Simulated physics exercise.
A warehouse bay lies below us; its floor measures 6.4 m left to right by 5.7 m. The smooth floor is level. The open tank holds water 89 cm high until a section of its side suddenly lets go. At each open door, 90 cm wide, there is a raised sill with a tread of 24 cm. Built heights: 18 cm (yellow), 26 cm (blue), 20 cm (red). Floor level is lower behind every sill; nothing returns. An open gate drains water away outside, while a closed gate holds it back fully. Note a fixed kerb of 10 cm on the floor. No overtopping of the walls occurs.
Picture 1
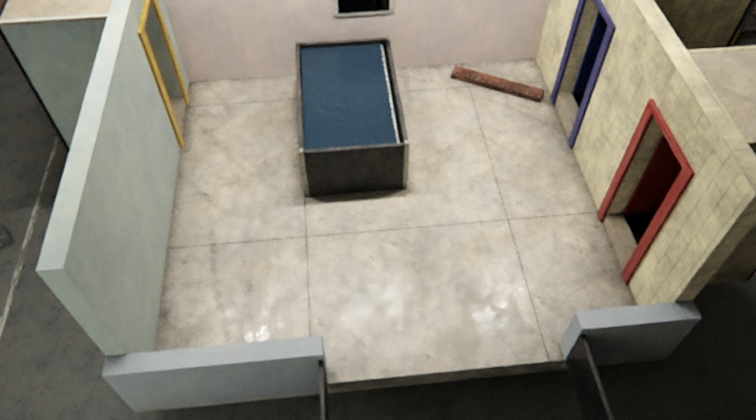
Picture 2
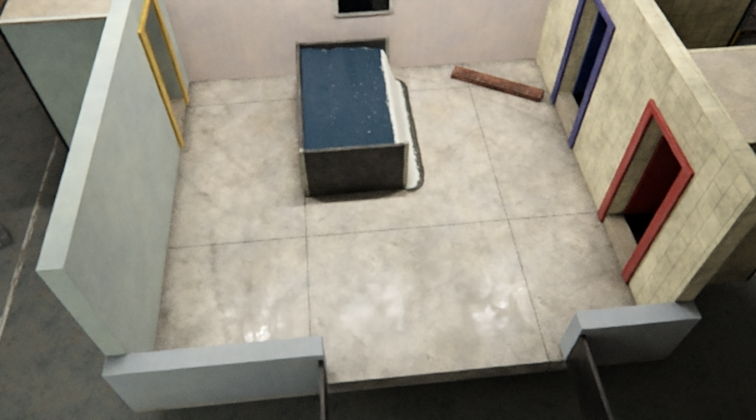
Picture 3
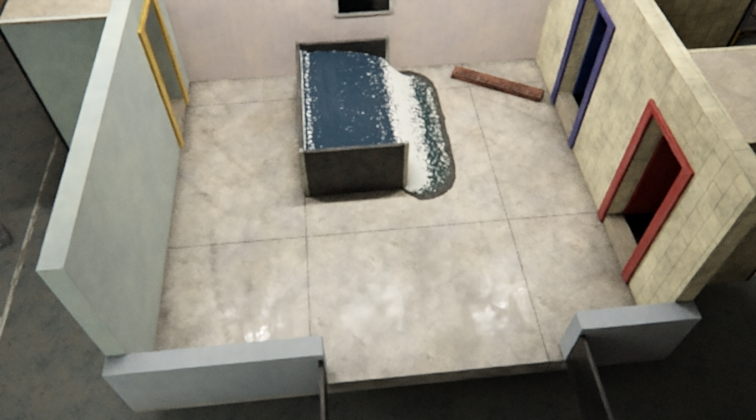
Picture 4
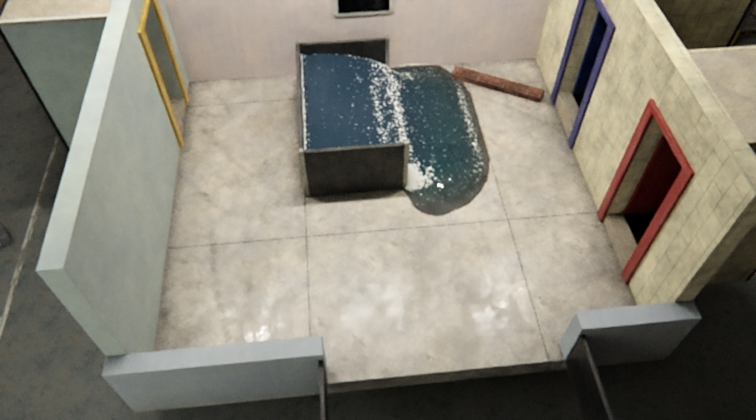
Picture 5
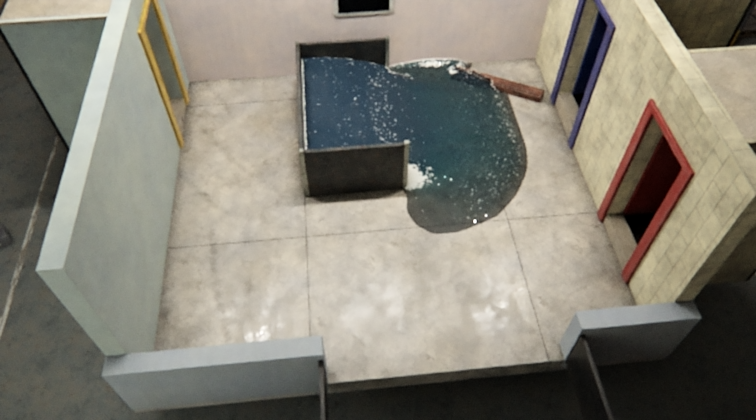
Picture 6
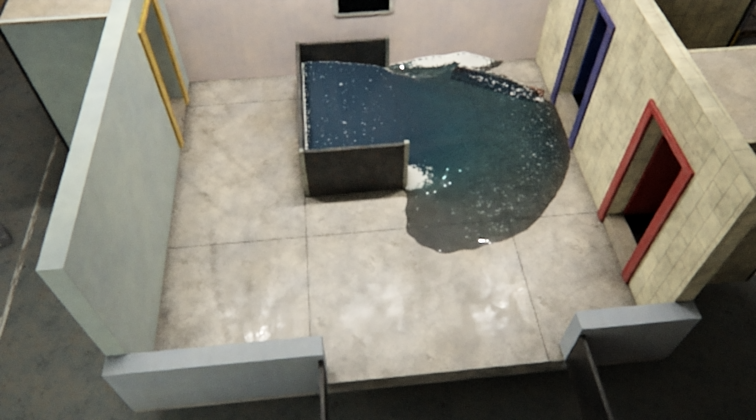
Blue water pours from the right side of an open tank and spreads across the floor.
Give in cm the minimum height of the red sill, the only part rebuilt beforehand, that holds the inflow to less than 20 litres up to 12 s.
The minimum height is about 13.5 cm.
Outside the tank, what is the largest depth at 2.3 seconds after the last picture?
Max depth: About 32 cm.
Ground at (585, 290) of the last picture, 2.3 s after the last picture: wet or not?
I'd say that place has got wet.
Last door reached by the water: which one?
It is the yellow one.
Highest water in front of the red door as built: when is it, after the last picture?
Around 1.4 seconds.
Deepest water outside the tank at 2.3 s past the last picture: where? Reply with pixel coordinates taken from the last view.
(643, 334).
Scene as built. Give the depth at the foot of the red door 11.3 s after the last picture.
The depth there is around 6.0 cm.
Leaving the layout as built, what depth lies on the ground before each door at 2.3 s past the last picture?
In cm: Yellow 0, blue 26, red 15.
Then, 0.7 s after the last picture water covers 35 % of the floor, deepest (56 cm) near (551, 108); 17 cm at the red door, 0 litres in over its 20 cm sill.
Then, 2.3 s after the last picture water covers 45 % of the floor, deepest (32 cm) near (643, 334); 15 cm at the red door, 1 litre in over its 20 cm sill.
Then, 11.3 s after the last picture water covers 95 % of the floor, deepest (12 cm) near (189, 92); 6 cm at the red door, 1 litre in over its 20 cm sill.
At the red door as built, the water peaked near 20 cm, 1.3 s after the last picture.
With a sill of 12 cm, 32 litres would have come in within the 12 s; with 16.5 cm, 7 litres. So under 20 litres takes about 13.5 cm.
